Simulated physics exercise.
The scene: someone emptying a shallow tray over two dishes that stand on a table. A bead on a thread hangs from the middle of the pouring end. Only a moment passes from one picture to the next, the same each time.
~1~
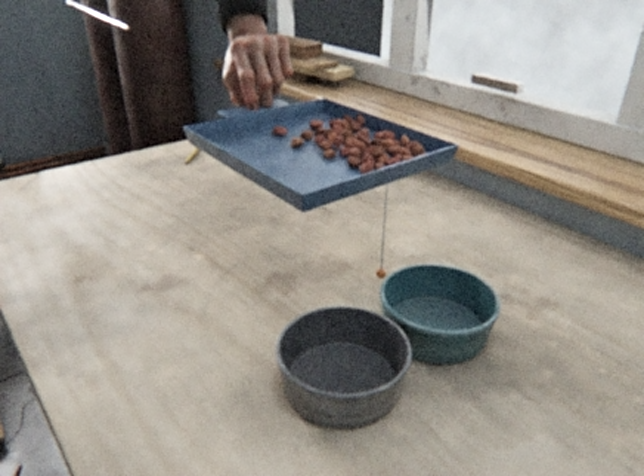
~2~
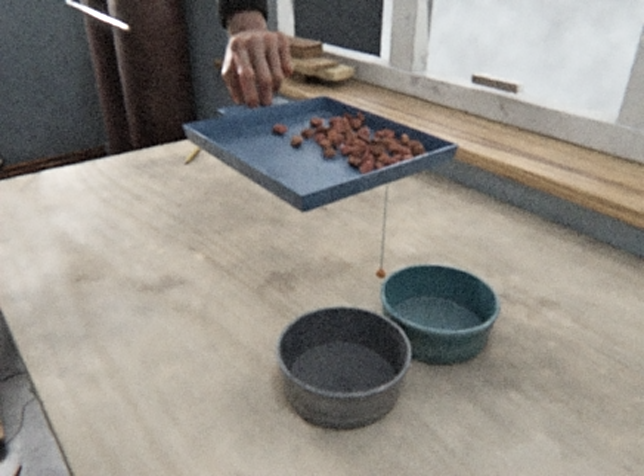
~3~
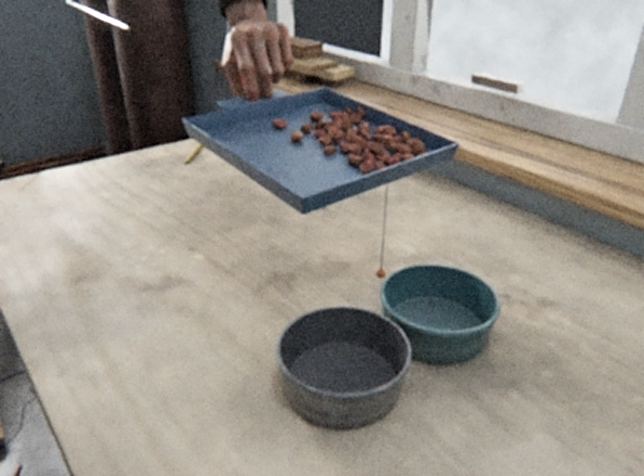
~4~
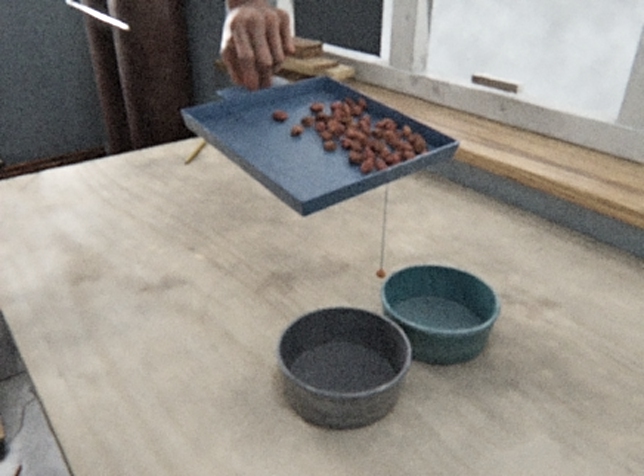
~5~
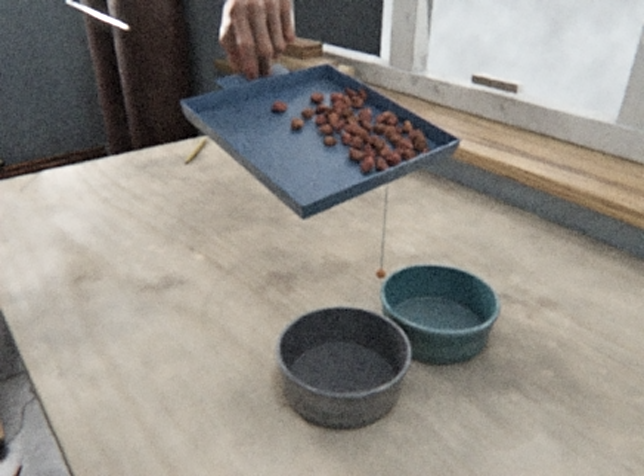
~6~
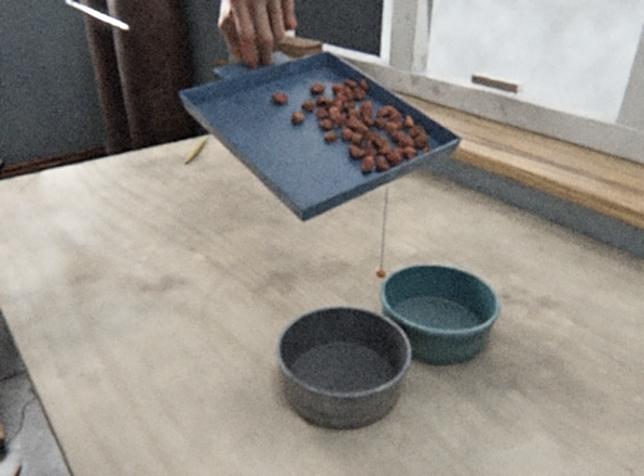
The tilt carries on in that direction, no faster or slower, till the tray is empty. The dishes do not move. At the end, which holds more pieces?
It favours the left dish.
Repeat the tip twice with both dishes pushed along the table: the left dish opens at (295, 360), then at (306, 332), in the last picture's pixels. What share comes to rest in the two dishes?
Roughly 70 per cent, and 70 per cent.
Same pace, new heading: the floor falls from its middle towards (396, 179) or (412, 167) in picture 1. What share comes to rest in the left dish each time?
In turn 0 and 0 in a hundred.
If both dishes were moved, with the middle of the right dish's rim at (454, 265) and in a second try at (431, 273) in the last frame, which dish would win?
At the first place the left dish, at the second the left dish.
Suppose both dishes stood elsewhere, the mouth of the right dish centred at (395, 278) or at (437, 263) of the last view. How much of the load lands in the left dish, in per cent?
In turn 60 and 70 in a hundred.
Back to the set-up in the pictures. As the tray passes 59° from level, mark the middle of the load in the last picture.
Close to (367, 168).
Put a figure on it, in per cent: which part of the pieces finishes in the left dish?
It comes to 70 per cent or so.
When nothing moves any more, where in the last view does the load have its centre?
Near (347, 366).
Just after the last frame, tray tipped steeply; every one on the tray.
A moment on, tray tipped right over; roughly two thirds on the tray; roughly a quarter in the left dish; just a few outside both; about a tenth in the air.
Further on, tray tipped past a quarter turn; roughly two thirds in the left dish; roughly a quarter in the right dish; roughly a quarter outside both.
When it is over, tray tipped past a quarter turn; roughly two thirds in the left dish; roughly a quarter in the right dish; roughly a quarter outside both.
